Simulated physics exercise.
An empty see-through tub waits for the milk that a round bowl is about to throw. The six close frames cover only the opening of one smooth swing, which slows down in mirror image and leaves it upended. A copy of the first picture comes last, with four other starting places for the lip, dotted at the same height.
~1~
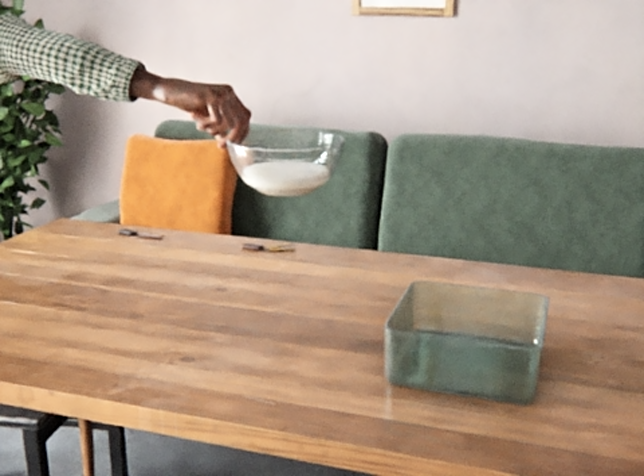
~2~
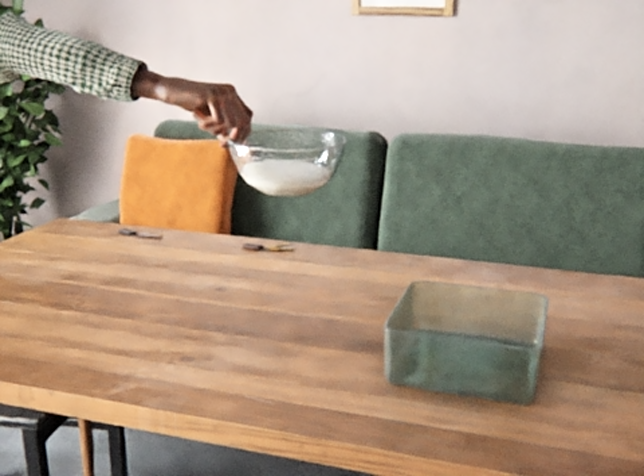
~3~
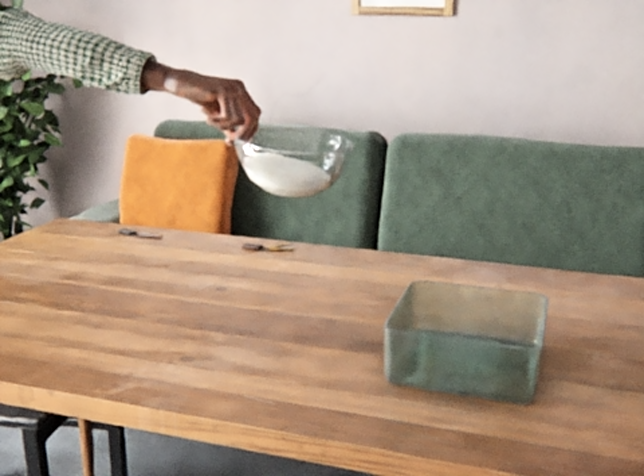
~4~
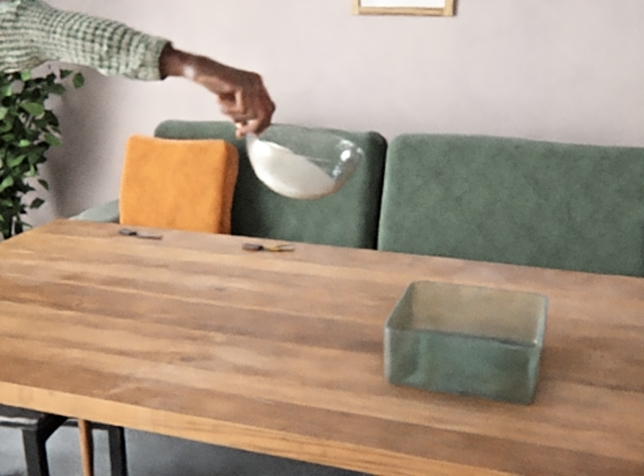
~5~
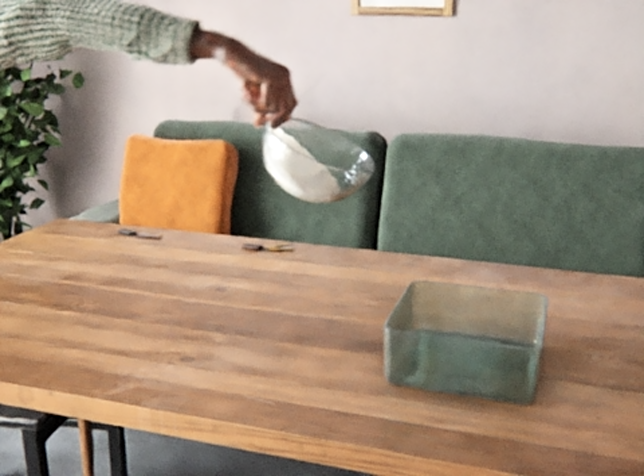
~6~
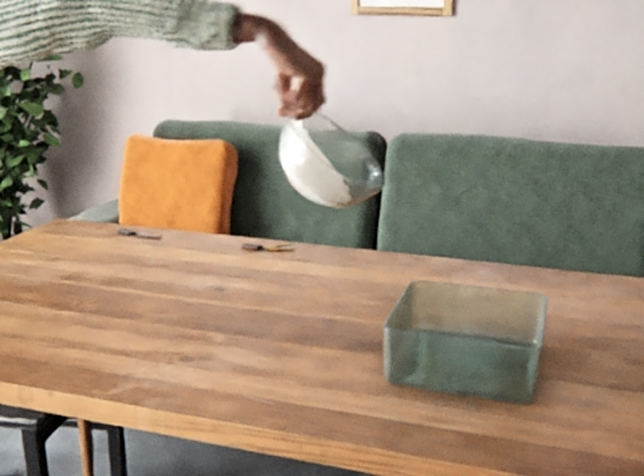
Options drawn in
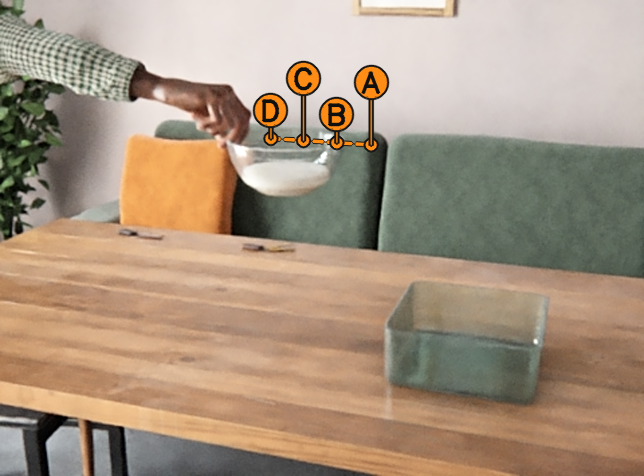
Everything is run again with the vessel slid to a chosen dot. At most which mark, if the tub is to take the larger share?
Go for C.
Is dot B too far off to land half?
No, not at all.
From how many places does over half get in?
Three.
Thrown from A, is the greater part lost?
No, not at all.
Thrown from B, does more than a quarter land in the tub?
Yes.
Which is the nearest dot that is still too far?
That would be D.
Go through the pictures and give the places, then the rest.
Upright, lip at (340, 142); tub from (385, 380) to (535, 403); nothing has left yet.
Upright, lip at (342, 143); nothing has left yet.
Tipped about 4°, lip at (349, 147); nothing has left yet.
Tipped about 12°, lip at (359, 156); nothing has left yet.
Tipped about 24°, lip at (372, 170); nothing has left yet.
Tipped about 39°, lip at (382, 186); nothing has left yet.
On the marked copy, A at (371, 144); B at (336, 142); C at (303, 140); D at (270, 138).
With A, about 80 % lands in the tub, 13 % falls short and 7 % goes beside or beyond.
With B, about 75 % lands in the tub, 10 % falls short and 15 % goes beside or beyond.
With C, about 65 % lands in the tub, 18 % falls short and 17 % goes beside or beyond.
With D, about 35 % lands in the tub, 56 % falls short and 9 % goes beside or beyond.
